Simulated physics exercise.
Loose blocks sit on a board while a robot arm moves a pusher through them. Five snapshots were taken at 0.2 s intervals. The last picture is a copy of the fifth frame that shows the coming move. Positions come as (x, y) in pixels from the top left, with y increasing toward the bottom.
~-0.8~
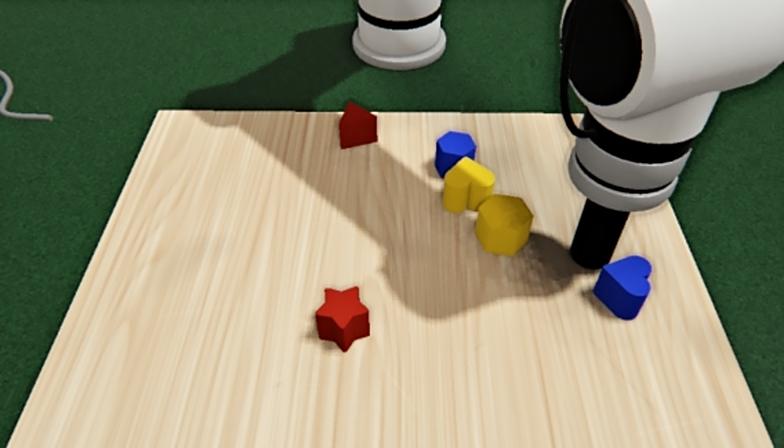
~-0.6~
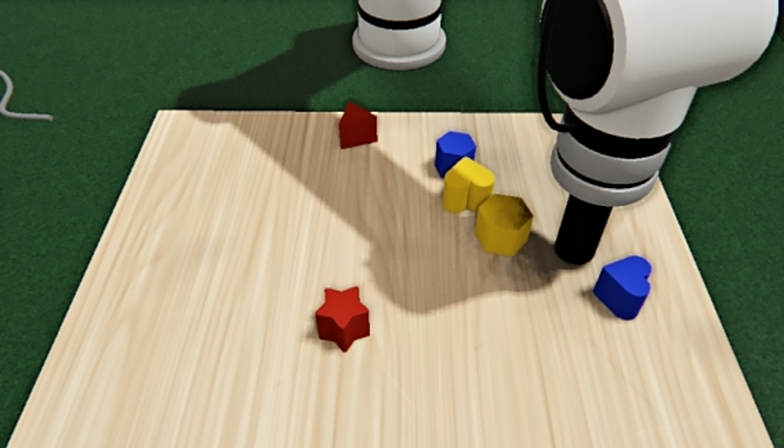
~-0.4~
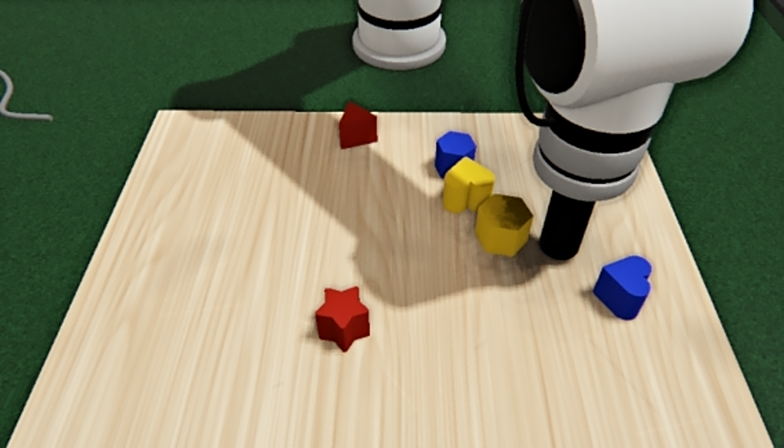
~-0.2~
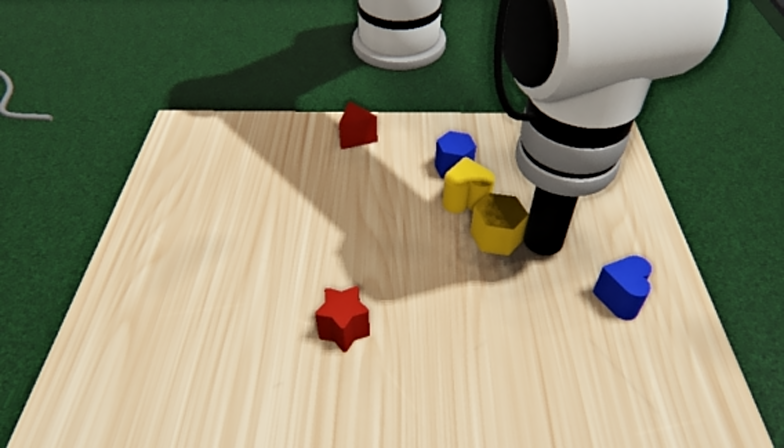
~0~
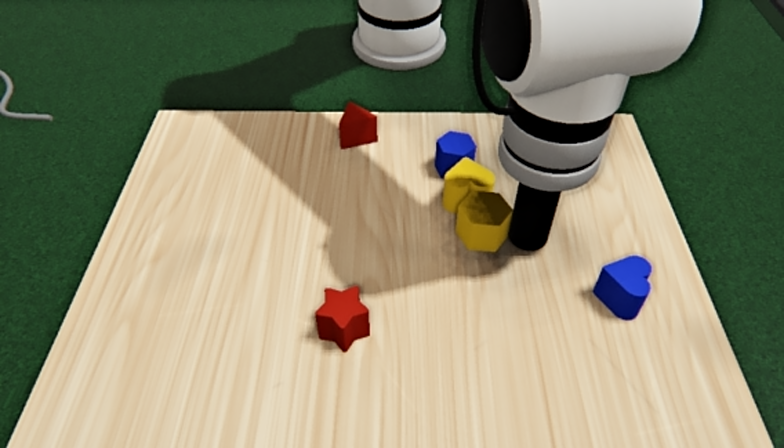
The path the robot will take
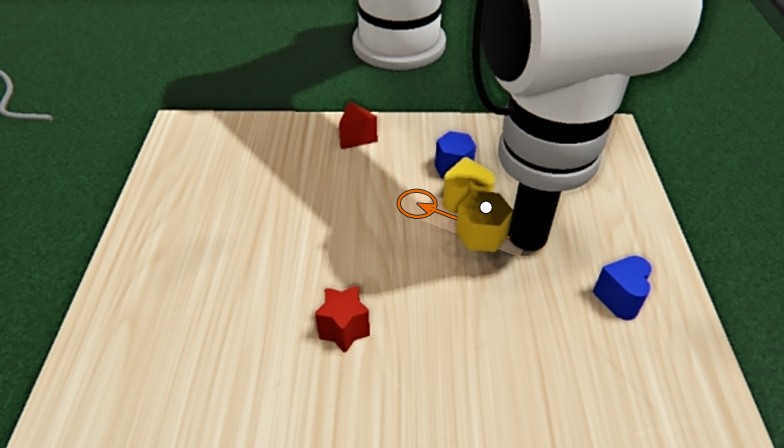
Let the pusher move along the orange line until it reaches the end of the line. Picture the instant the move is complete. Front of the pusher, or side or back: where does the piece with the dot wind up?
It comes off the pusher's front.
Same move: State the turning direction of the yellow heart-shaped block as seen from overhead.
From above, it turns clockwise.
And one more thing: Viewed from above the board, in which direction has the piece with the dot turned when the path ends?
Counterclockwise from above.
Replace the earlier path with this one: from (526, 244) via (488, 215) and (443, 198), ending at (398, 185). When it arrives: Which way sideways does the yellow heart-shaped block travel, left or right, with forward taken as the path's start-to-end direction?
The answer is right: Facing from the path's start to its end, that's where the yellow heart-shaped block shifts.
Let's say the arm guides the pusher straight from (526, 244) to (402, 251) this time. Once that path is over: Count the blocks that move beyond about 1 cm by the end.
I foresee one block being moved.
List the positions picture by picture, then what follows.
Pusher tip (590, 254); block tops, blue six-sided block (456, 142); yellow heart-shaped block (469, 174); yellow six-sided block (506, 211), in the first frame.
Pusher (574, 250); blocks unchanged, in the second frame.
Pusher (559, 245); blocks unchanged, in the third frame.
Pusher (543, 241); yellow six-sided block (501, 210), in the fourth frame.
Pusher (528, 237); blue six-sided block (456, 142); yellow heart-shaped block (469, 174); yellow six-sided block (486, 207), in the fifth frame.
Path on the board, from (526, 244) to (417, 204); the dot is on the yellow six-sided block.
The first path, step by step. One third of the way, pusher (489, 223); yellow six-sided block (448, 202), turned 30° anticlockwise.
Two thirds of the way, pusher (452, 209); yellow heart-shaped block (464, 168), turned 25° clockwise; yellow six-sided block (413, 200), turned 65° anticlockwise.
At the end, pusher (417, 196); blue six-sided block in place; yellow heart-shaped block (461, 166), turned 40° clockwise; yellow six-sided block (394, 201), turned 90° anticlockwise.
